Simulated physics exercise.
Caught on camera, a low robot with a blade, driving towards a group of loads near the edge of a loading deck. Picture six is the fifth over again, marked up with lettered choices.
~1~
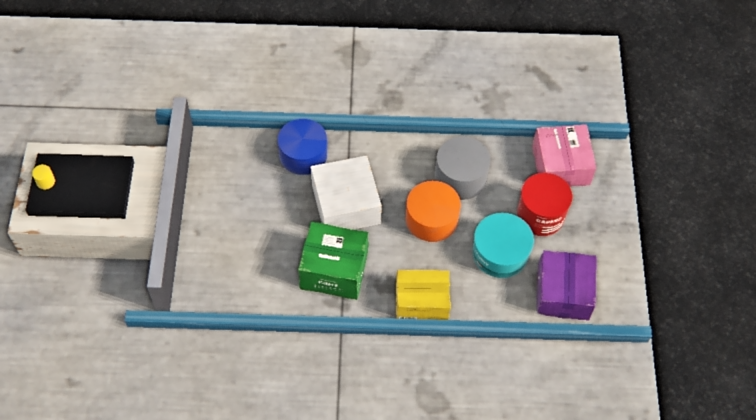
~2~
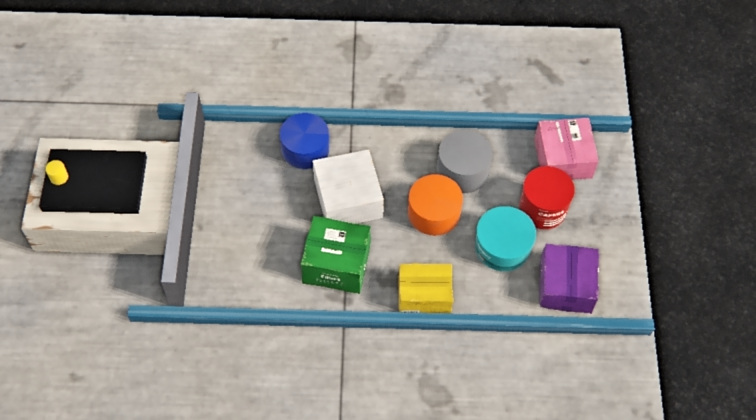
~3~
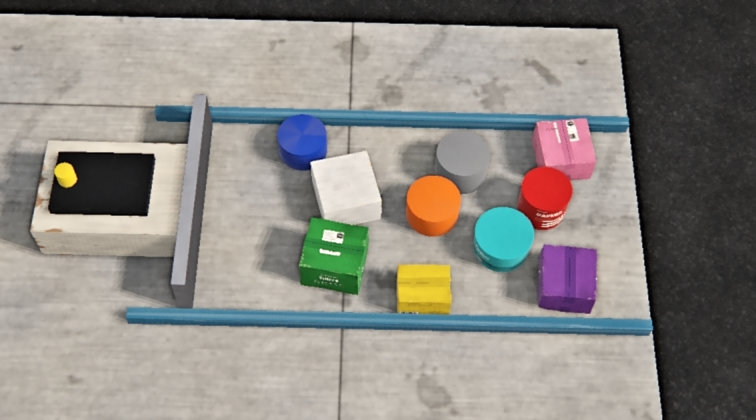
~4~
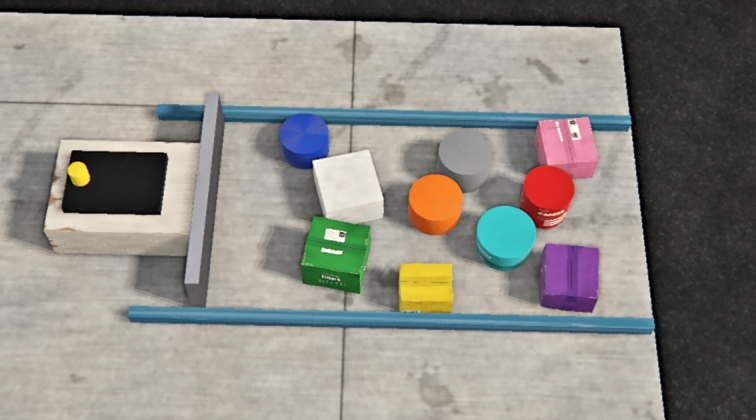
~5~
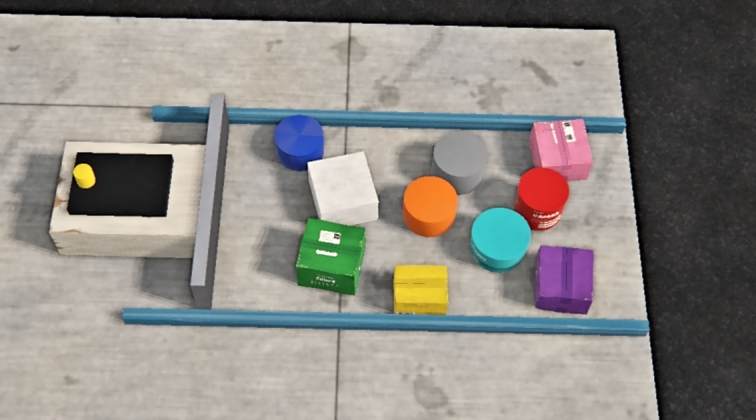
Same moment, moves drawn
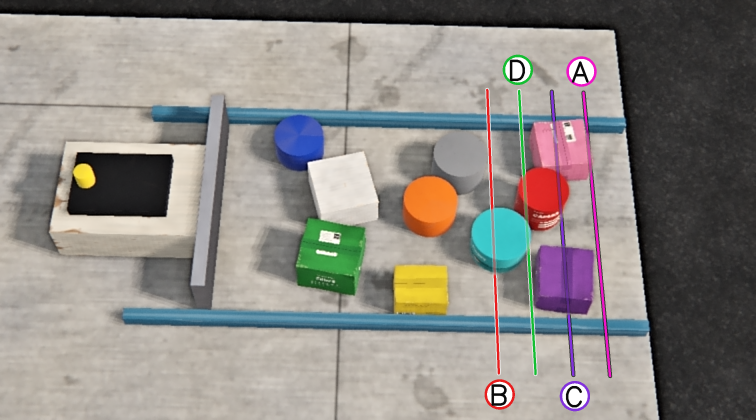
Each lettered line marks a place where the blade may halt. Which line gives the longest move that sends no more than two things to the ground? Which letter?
Line B.
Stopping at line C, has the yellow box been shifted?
Yes.
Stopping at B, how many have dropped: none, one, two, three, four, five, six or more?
In all, none.
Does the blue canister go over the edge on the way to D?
By then, no.
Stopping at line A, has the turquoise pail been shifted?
Yes.
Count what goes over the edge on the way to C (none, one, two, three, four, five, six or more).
In all, six or more.
On the copy, A at (596, 224); B at (493, 221); C at (562, 223); D at (527, 222).
On B. First, robot (232, 186); blue canister (346, 144); green parcel (346, 257).
Then, robot (333, 189); red pail (553, 200); turquoise pail (512, 247).
Finally, robot (413, 191); purple parcel (639, 287); red pail (629, 207); none fallen.
By contrast, A drops seven; C drops seven; D drops three.
